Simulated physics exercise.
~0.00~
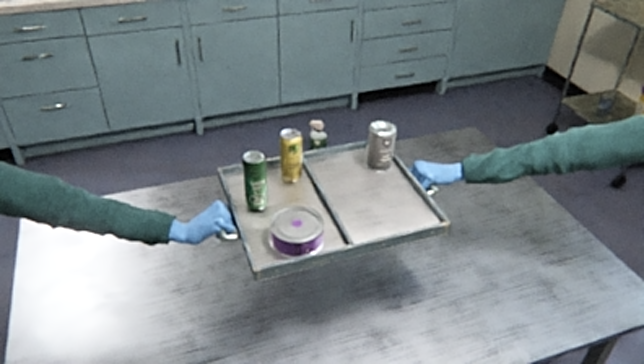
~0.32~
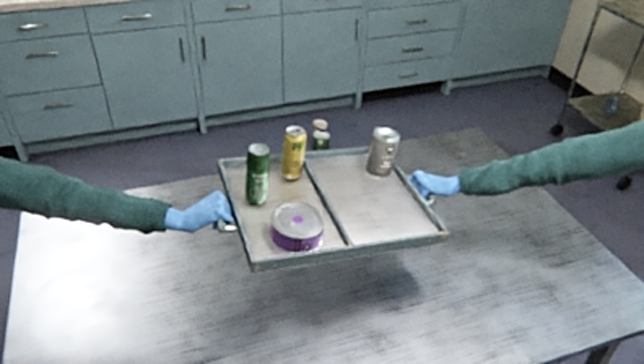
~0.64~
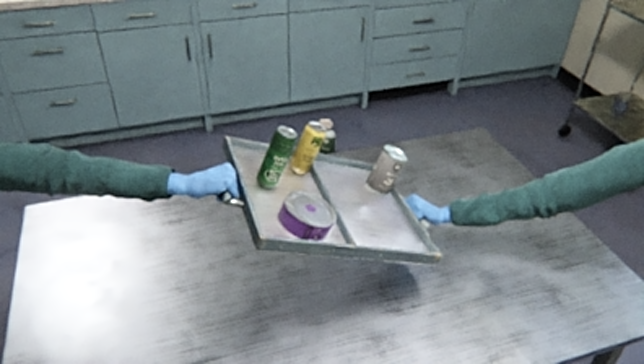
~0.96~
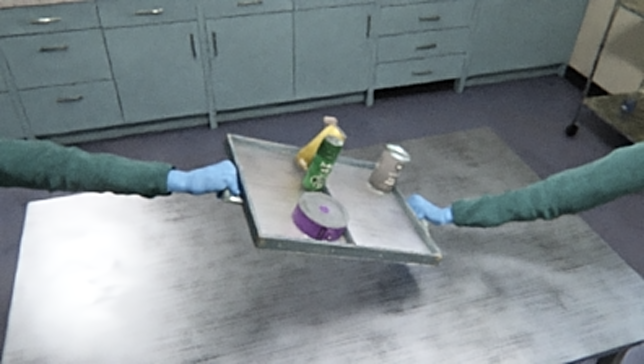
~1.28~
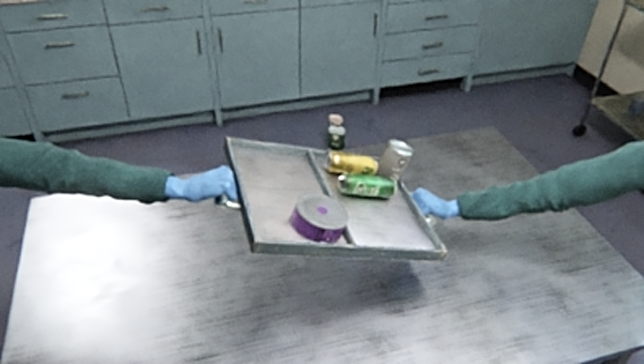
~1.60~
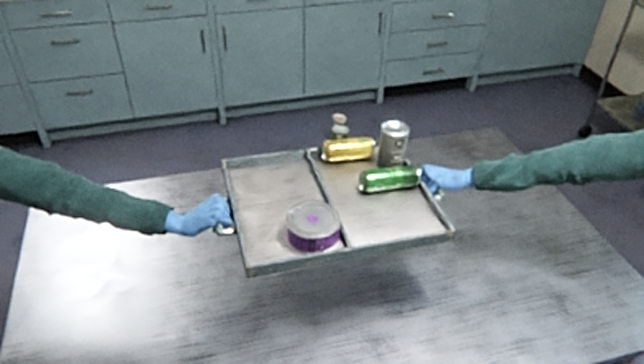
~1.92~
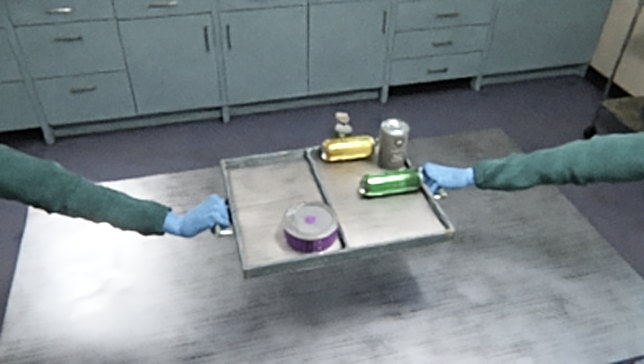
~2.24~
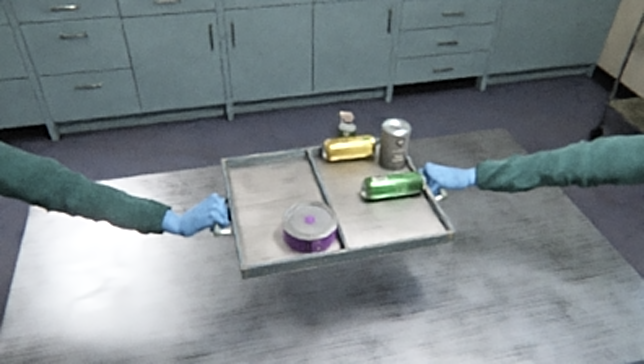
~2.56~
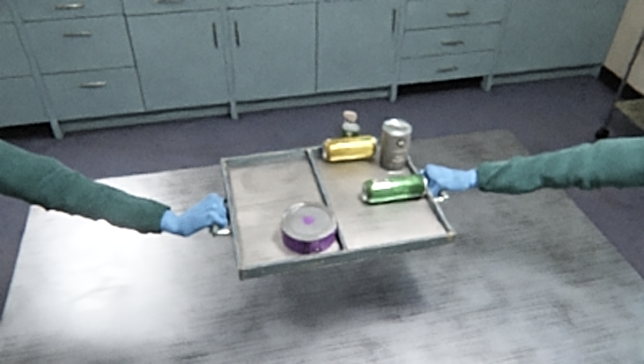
Above a metal table, gloved hands tilting a tray right and levelling it, green and yellow cans toppling, purple-sided tub staying upright.
